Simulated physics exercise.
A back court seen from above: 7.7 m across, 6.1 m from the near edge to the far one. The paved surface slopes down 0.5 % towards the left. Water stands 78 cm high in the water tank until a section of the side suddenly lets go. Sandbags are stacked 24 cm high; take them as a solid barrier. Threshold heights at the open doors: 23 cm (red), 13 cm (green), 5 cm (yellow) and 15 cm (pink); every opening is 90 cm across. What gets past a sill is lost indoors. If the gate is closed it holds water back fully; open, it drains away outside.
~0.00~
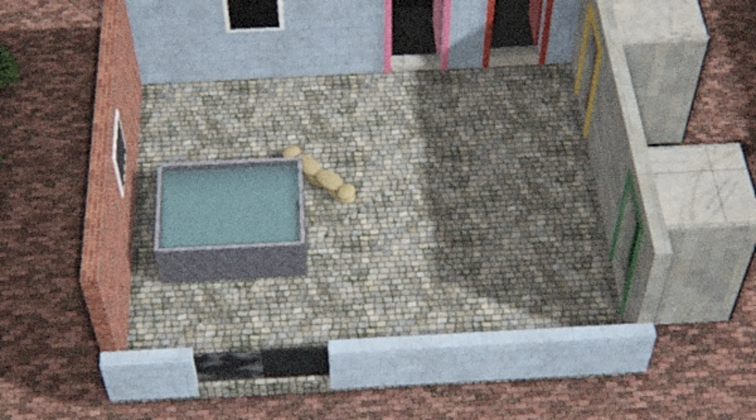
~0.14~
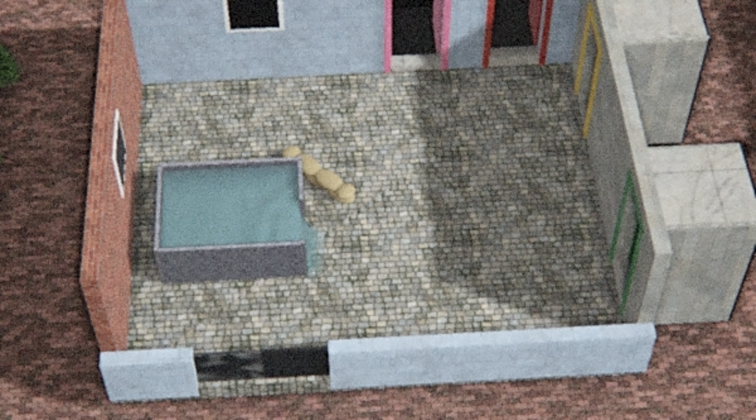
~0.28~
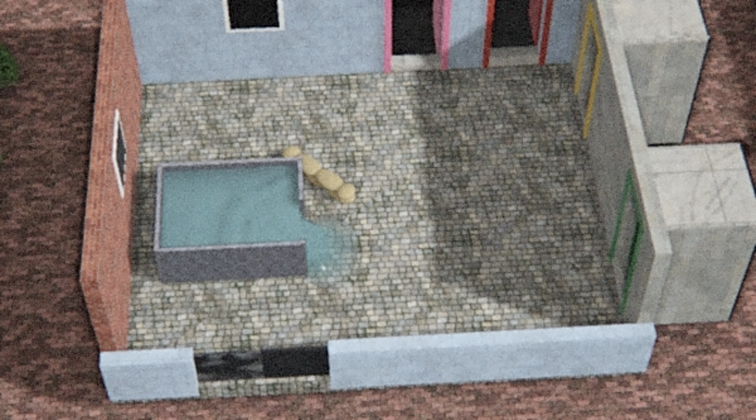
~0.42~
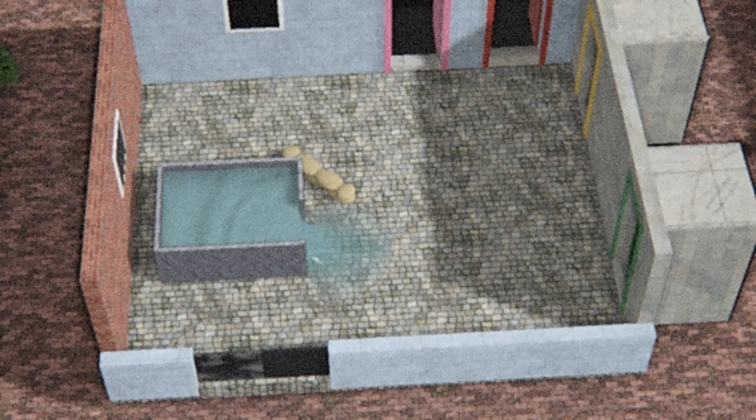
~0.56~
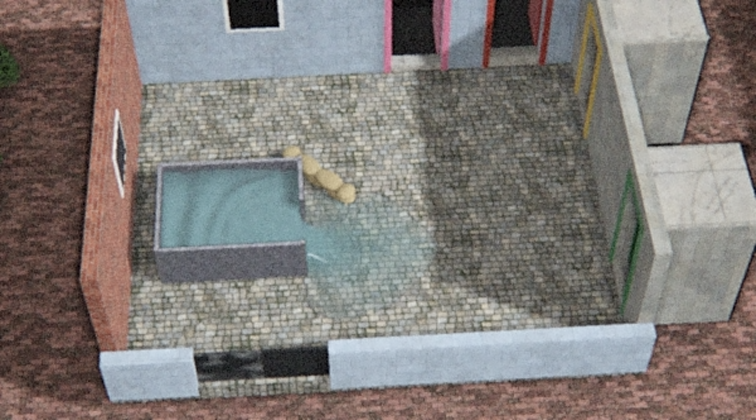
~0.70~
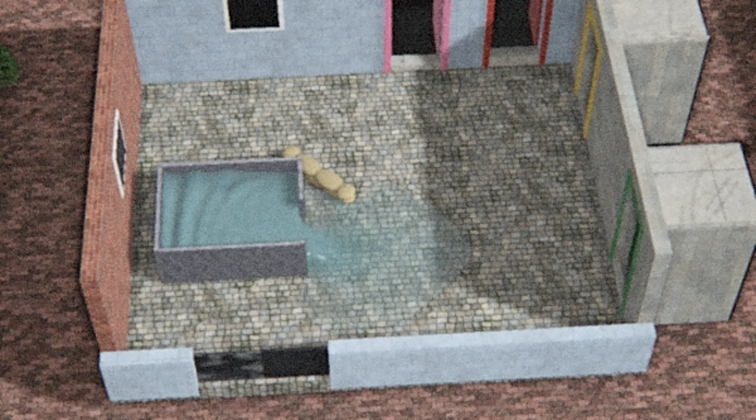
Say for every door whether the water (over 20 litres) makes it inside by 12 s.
Within that time: At the red door it does not reach the limit; at the green door it goes over the limit; at the yellow door it passes the limit; at the pink door it keeps below the limit.
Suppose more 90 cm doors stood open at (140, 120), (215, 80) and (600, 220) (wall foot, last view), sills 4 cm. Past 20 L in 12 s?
In turn: Over, below, past it.
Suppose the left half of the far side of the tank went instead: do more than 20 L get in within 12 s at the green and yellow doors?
Then: Green under, yellow above.
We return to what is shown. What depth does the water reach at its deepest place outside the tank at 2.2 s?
About 32 cm.
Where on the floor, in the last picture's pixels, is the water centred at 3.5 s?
Near (380, 244).
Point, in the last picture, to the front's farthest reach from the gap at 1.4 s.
Around (604, 264).
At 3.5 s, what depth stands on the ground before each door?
In cm: Red 4, green 23, yellow 9, pink 0.
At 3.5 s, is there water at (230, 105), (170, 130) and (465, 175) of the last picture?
In turn: Still dry, not reached, under water.
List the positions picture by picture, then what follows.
The first picture shows still water, 78 cm deep, in the water tank at (230, 206).
In the second picture, the front is at (314, 229), 0.5 m from the gap at (302, 243); 0.2 m2 of floor is under water; 78 cm left at the back of the water tank.
In the third picture, the front is at (351, 235), 0.9 m from the gap at (302, 244); 0.8 m2 of floor is under water; 78 cm left at the back of the water tank.
In the fourth picture, water pours out at (302, 244) and has run 1.4 m, to (389, 242); typically 8 cm deep outside, 78 cm at the water tank's back.
In the fifth picture, water pours out at (302, 244) and has run 2.1 m, to (431, 252); typically 5 cm deep outside, 76 cm at the water tank's back.
In the sixth picture, the front is at (465, 256), 2.6 m from the gap at (302, 244); 5.4 m2 of floor is under water; 69 cm left at the back of the water tank.
After 1.4 s water covers 35 % of the floor and is deepest (40 cm) near (312, 252); red door not reached, green door not reached, yellow door not reached, pink door not reached.
After 2.2 s water covers 50 % of the floor and is deepest (32 cm) near (622, 349); red door not reached, green door 19 cm at the sill, 1 L in, yellow door not reached, pink door not reached.
After 3.5 s water covers 55 % of the floor and is deepest (28 cm) near (572, 332); red door 4 cm at the sill, 0 L in, green door 23 cm at the sill, 46 L in, yellow door 9 cm at the sill, 16 L in, pink door not reached.
After 7.0 s water covers 65 % of the floor and is deepest (16 cm) near (515, 71); red door 16 cm at the sill, 0 L in, green door 11 cm at the sill, 75 L in, yellow door 10 cm at the sill, 43 L in, pink door 9 cm at the sill, 0 L in.
After 12.0 s water covers 95 % of the floor and is deepest (12 cm) near (142, 105); red door 8 cm at the sill, 0 L in, green door 5 cm at the sill, 75 L in, yellow door 7 cm at the sill, 100 L in, pink door 6 cm at the sill, 0 L in.
